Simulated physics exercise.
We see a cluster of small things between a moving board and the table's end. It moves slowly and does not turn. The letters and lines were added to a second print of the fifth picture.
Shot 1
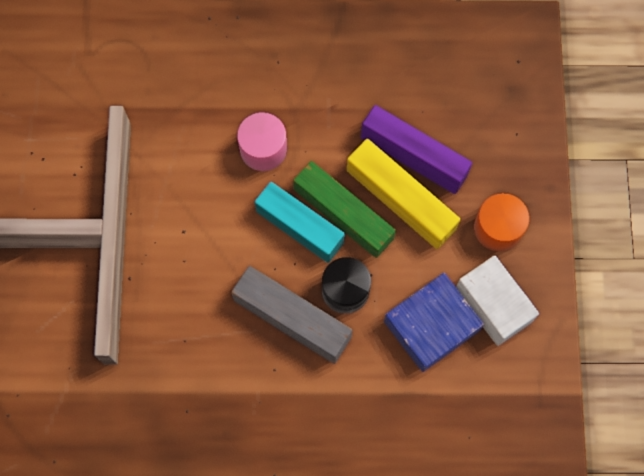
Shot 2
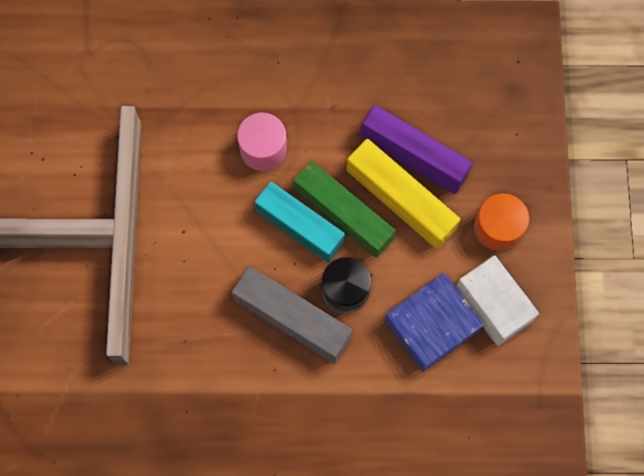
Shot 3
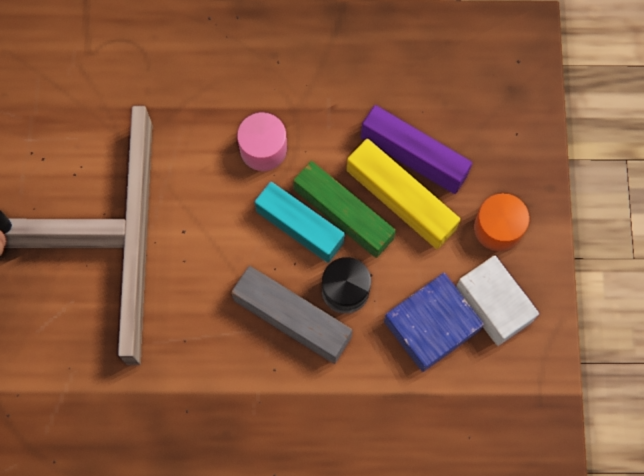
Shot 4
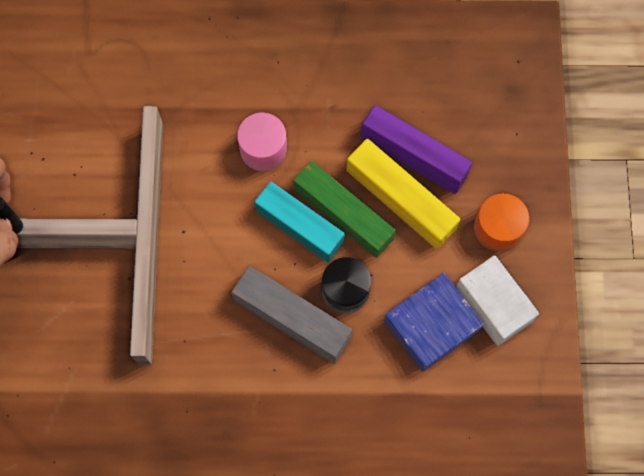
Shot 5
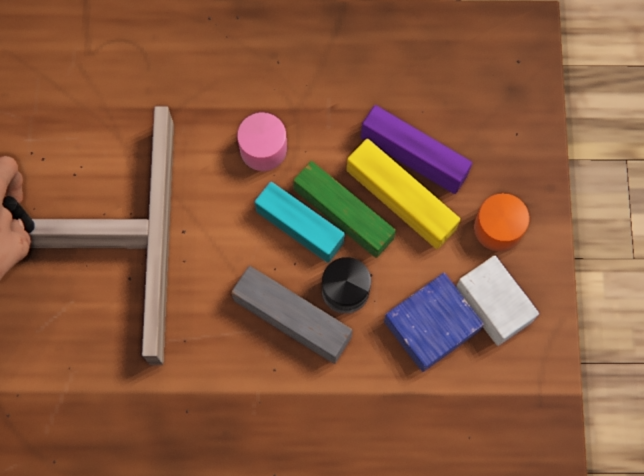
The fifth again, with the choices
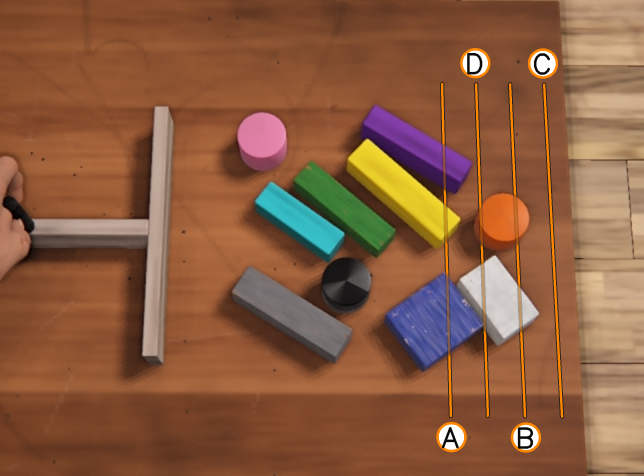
On a wooden table, a hand slowly pushes a T-shaped board right toward colourful blocks.
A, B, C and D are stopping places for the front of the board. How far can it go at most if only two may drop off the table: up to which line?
No third one falls up to D.
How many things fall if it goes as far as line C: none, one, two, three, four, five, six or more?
By then, six or more.
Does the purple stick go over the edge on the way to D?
No.
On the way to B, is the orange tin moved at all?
Yes.
On the marked copy, A at (446, 243); B at (517, 243); C at (553, 244); D at (482, 243).
Following D. Soon after the start, board (273, 228); pink tin (306, 142); grey bar (335, 327).
Later, board (391, 228); orange tin (523, 221); white block (516, 297).
In the end, board (482, 229); white block over the edge; orange tin over the edge; two fallen.
As for the rest, A is within the limit but short; B drops six; C drops eight.
